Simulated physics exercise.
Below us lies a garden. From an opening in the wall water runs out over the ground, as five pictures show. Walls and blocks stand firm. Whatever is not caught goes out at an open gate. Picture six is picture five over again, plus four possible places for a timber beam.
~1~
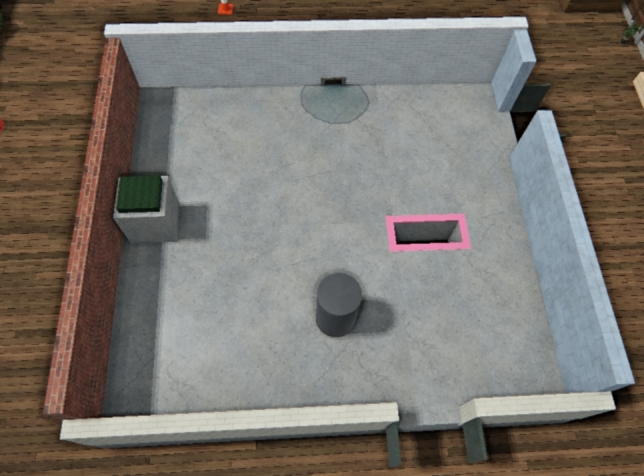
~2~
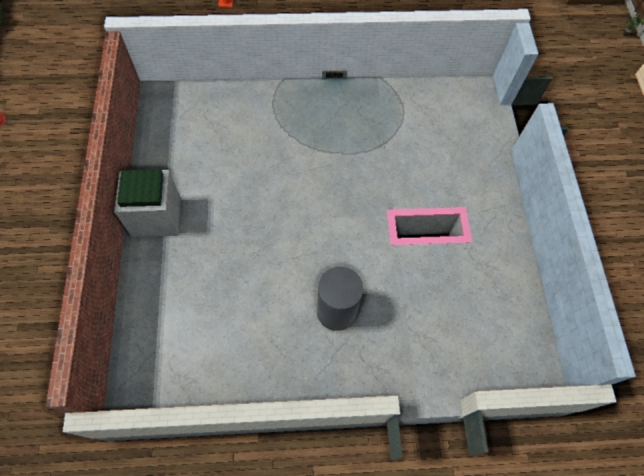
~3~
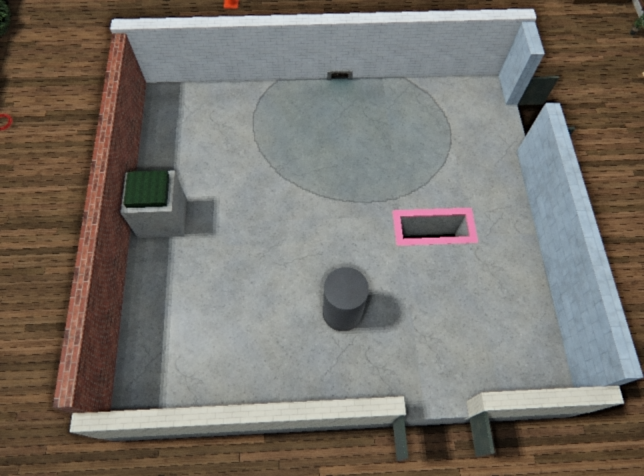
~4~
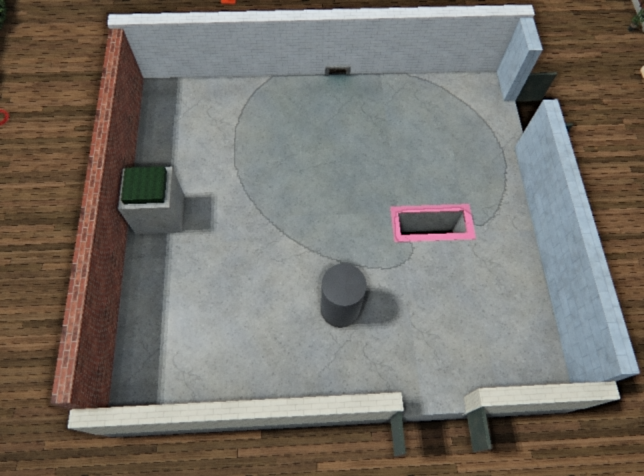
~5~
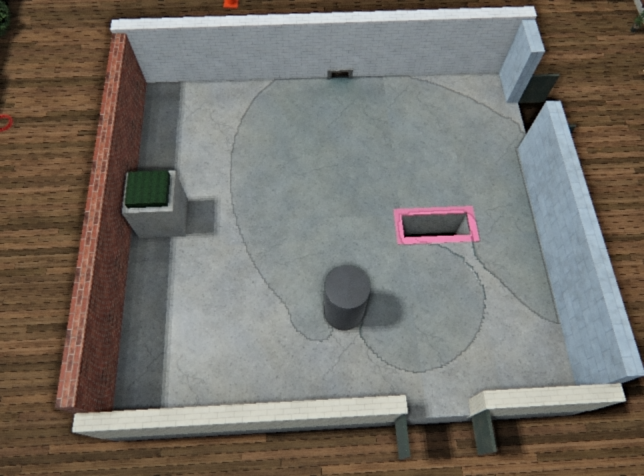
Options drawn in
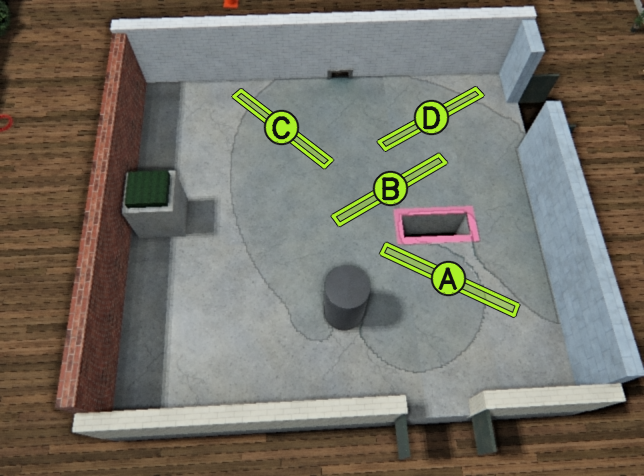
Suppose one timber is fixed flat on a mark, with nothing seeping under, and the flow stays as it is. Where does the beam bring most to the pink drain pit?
The best place is C.
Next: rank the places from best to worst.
C, A, D, B.
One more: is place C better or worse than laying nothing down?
Place C is better.
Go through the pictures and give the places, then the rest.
Outfall at (333, 81); pink drain pit at (428, 232); open gate at (424, 409); open gate at (504, 134); front seen at (338, 118), 2 % of the ground wet; pink drain pit still dry, in the first frame.
Front seen at (336, 151), 8 % of the ground wet; pink drain pit still dry, in the second frame.
Front seen at (401, 191), 19 % of the ground wet; pink drain pit still dry, in the third frame.
Front seen at (376, 258), 32 % of the ground wet; pink drain pit taking water, in the fourth frame.
Front seen at (424, 358), 48 % of the ground wet; pink drain pit taking water, in the fifth frame.
On the marked copy, A from (384, 248) to (515, 310); B from (336, 220) to (442, 158); C from (237, 93) to (327, 163); D from (382, 145) to (478, 92).
If A is chosen, about 35 % of the stream goes into the pink drain pit, about 60 % out by the gates.
If B is chosen, about 4 % of the stream goes into the pink drain pit, about 87 % out by the gates.
If C is chosen, about 47 % of the stream goes into the pink drain pit, about 49 % out by the gates.
If D is chosen, about 23 % of the stream goes into the pink drain pit, about 70 % out by the gates.
